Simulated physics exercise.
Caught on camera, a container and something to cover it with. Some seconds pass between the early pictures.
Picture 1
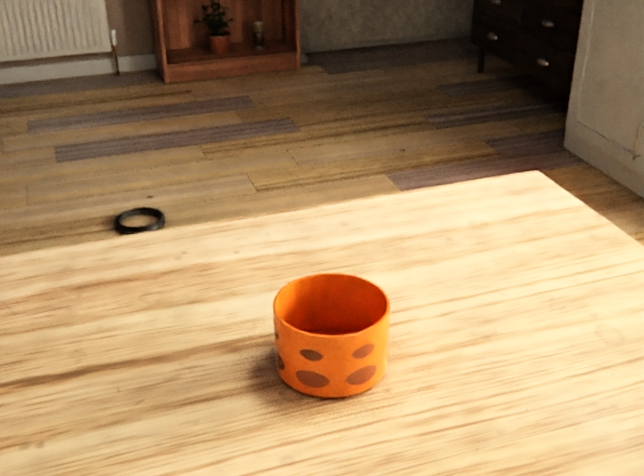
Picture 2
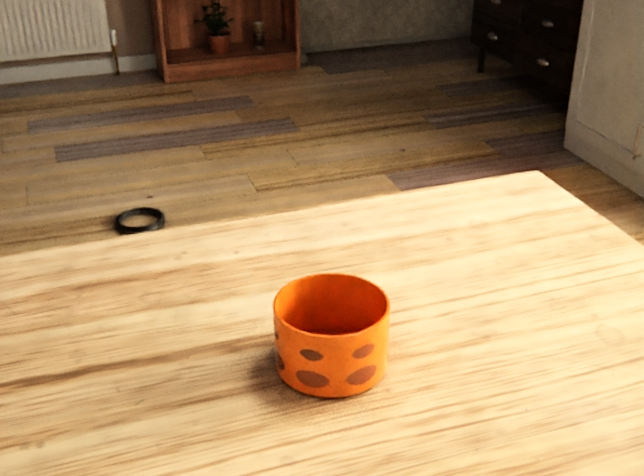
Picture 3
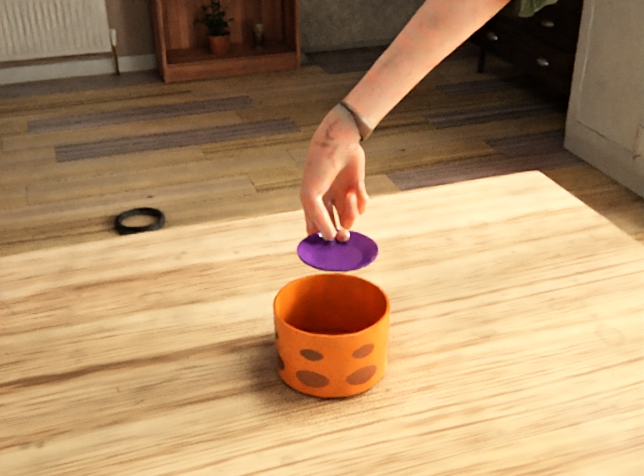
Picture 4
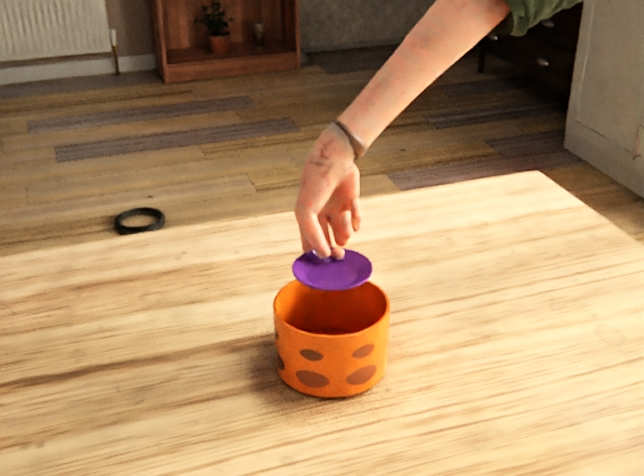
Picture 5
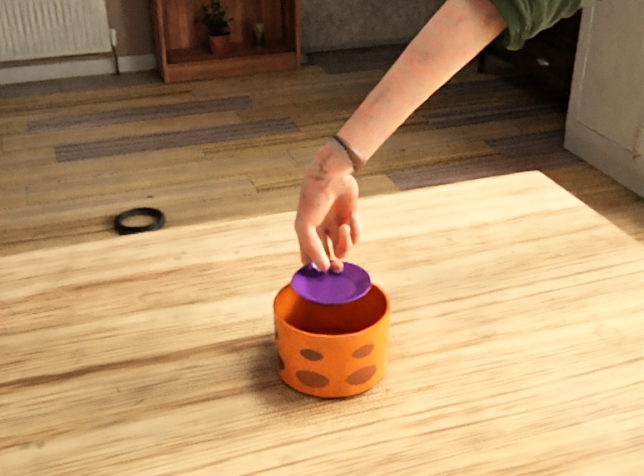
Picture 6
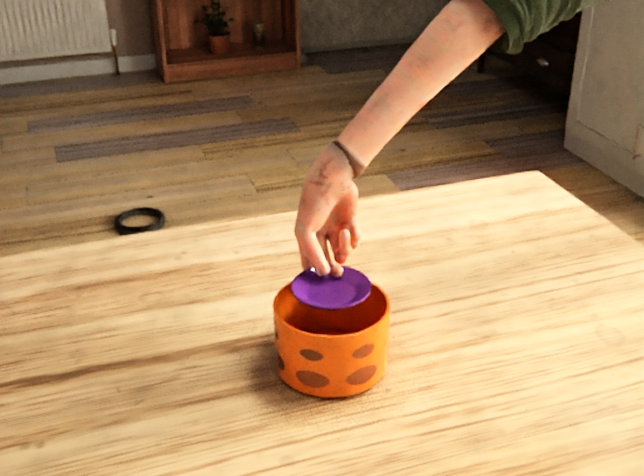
A hand reaching in from the upper right, lowering a small purple plate onto a spotted orange mug on a wooden table.
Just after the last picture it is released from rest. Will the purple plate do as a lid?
Outcome: The purple plate falls in.
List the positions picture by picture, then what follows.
Mug (331, 333), in the first picture.
Mug (331, 333), in the second picture.
Still on the way; purple plate (338, 254); mug (331, 333), in the third picture.
Still on the way; purple plate (332, 272); mug (331, 333), in the fourth picture.
Still on the way; purple plate (331, 285); mug (331, 333), in the fifth picture.
In place, still held; purple plate (331, 291); mug (331, 333), in the sixth picture.
Then, 0.14 s on from there, purple plate displaced a little near (331, 325).
In the end, the purple plate drops inside, near (331, 355).
